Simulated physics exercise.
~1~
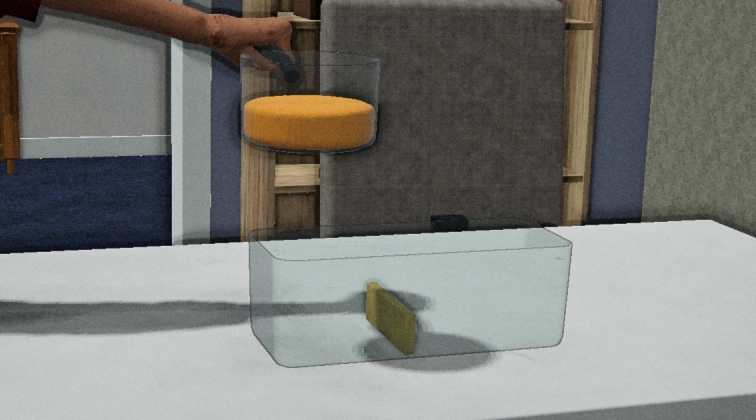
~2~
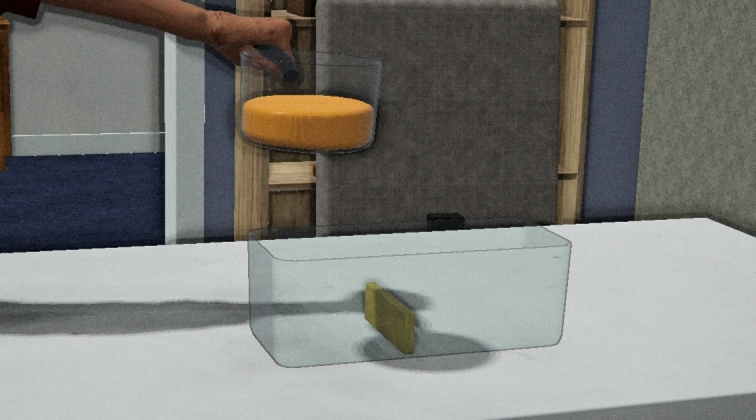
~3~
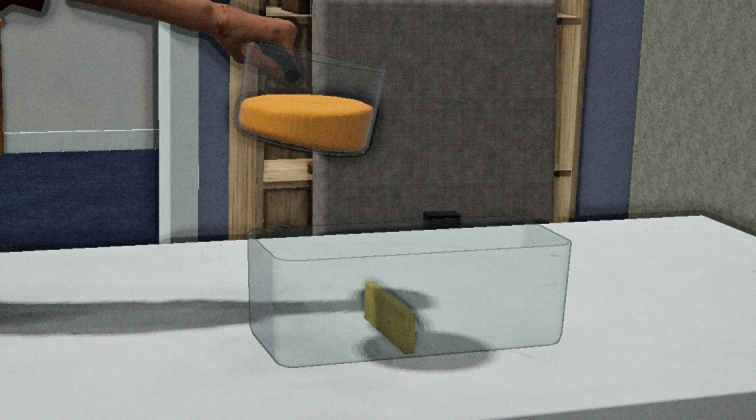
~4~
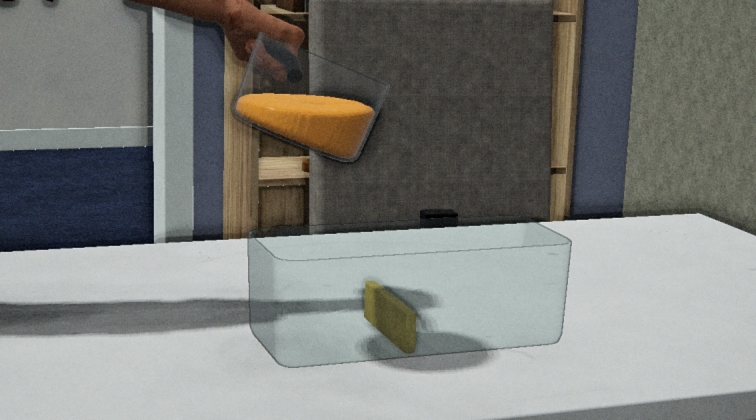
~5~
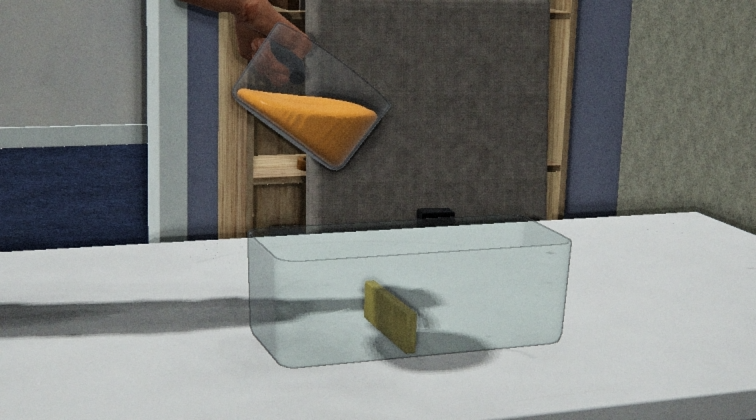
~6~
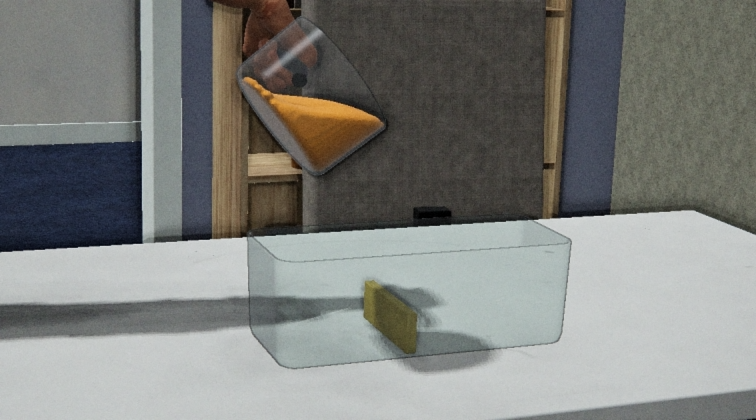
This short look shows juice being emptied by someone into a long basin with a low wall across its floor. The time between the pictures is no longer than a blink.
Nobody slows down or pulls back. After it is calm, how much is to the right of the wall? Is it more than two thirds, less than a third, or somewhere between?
Well, the amount right of the wall reaches a third without passing two thirds.
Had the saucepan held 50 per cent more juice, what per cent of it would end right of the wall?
Near 55 in a hundred.
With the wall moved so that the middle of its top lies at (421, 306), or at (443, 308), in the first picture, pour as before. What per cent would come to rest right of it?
Try one about 15 %, try two about 20 %.
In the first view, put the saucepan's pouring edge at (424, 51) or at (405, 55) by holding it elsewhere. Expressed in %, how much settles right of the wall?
First place gives some 85 %, second place some 80 %.
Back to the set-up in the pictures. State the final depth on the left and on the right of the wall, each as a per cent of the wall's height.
Roughly 40 left of the wall, roughly 20 right of it.
A moment on, the saucepan is tipped right over and 18 per cent is still to pour, 11 is left of the wall and 27 right of it.
Next, the saucepan is tipped right over and 2 per cent is still to pour, 48 is left of the wall and 43 right of it.
Then the saucepan is tipped right over and 0 per cent is still to pour, 52 is left of the wall and 44 right of it.
Later the saucepan is tipped right over and 0 per cent is still to pour, 52 is left of the wall and 45 right of it.
At rest 52 per cent lies left of the wall, 45 right of it and 2 outside.
